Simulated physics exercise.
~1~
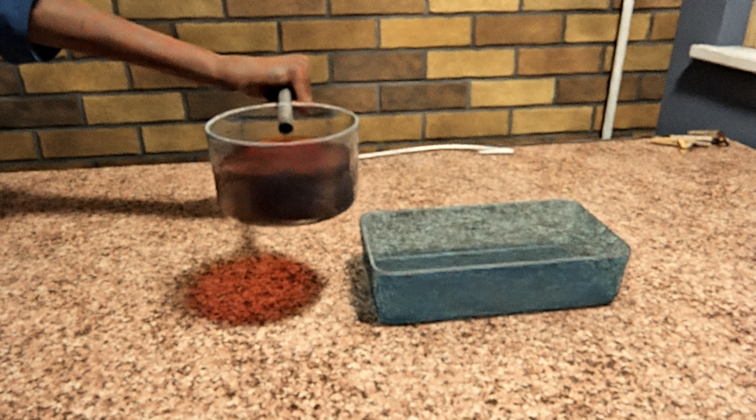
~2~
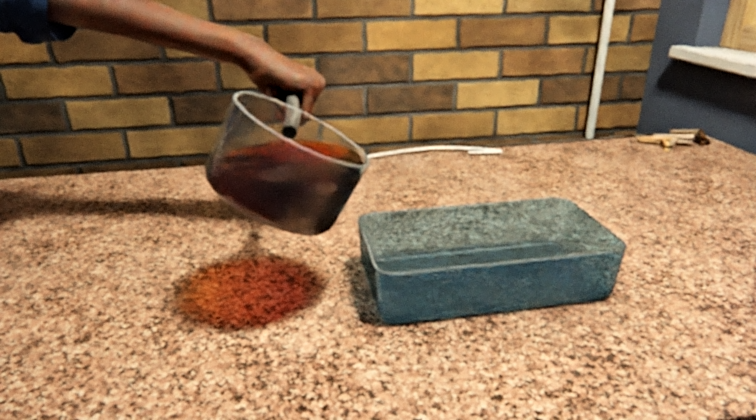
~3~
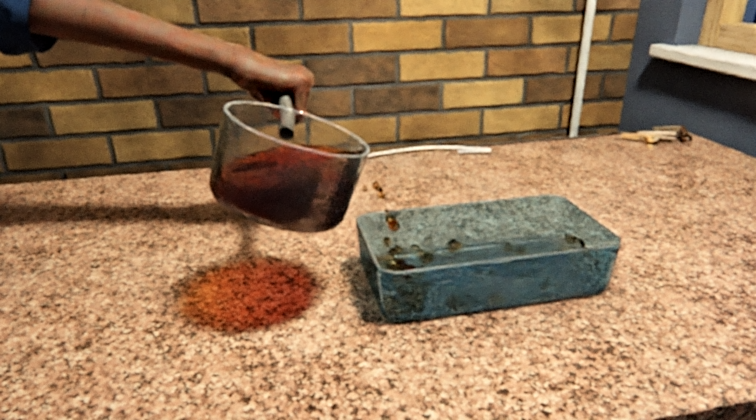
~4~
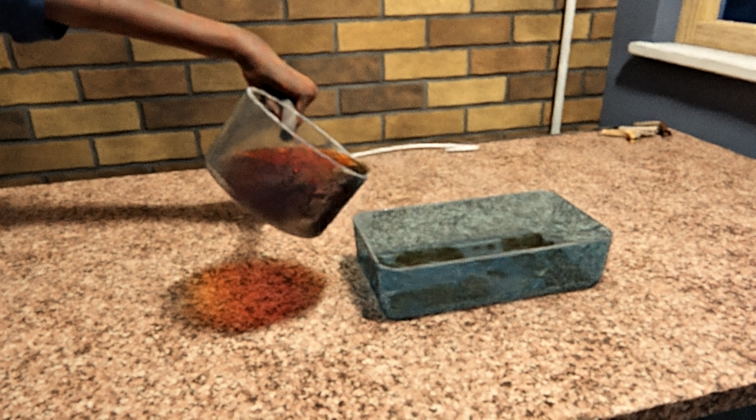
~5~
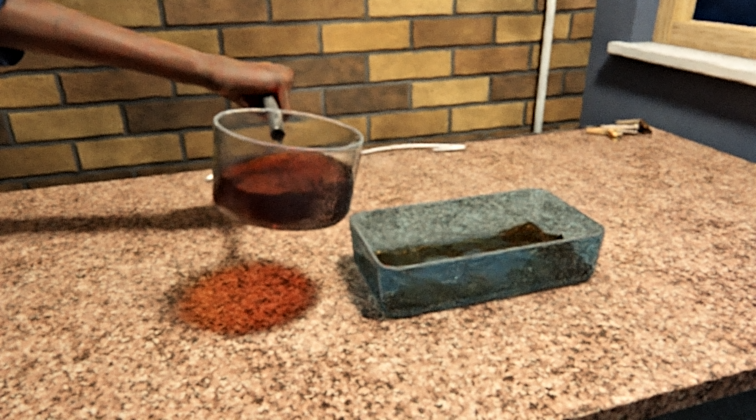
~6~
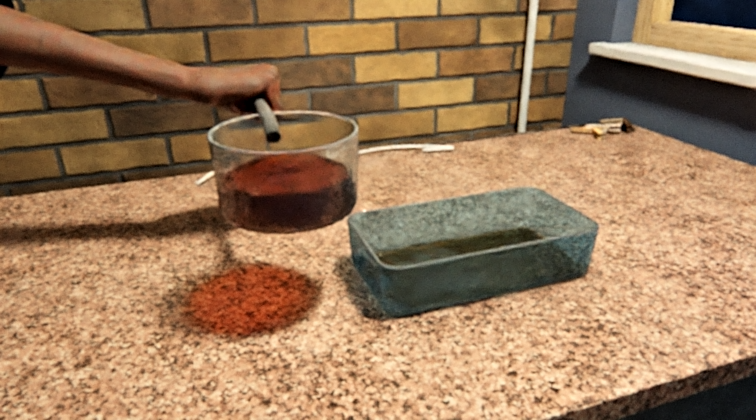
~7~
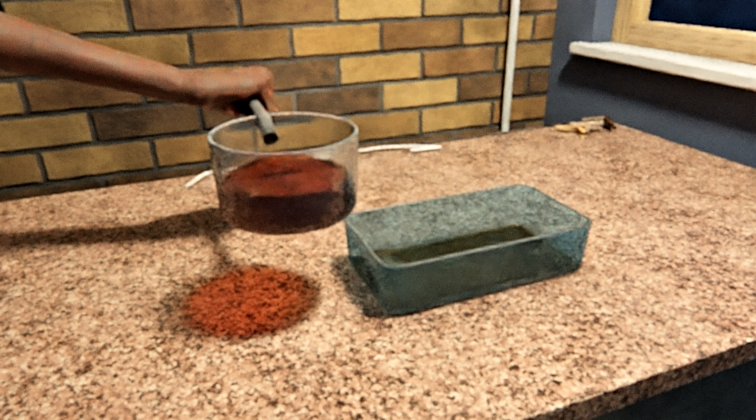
The footage shows a hand tilting a clear pot of dark reddish tea toward a bluish glass dish, easing back, tipping further, then levelling it as the view drifts. Droplets appear around the dish, which ends with a shallow dark layer, while a reddish patch remains beneath the still partly filled pot.
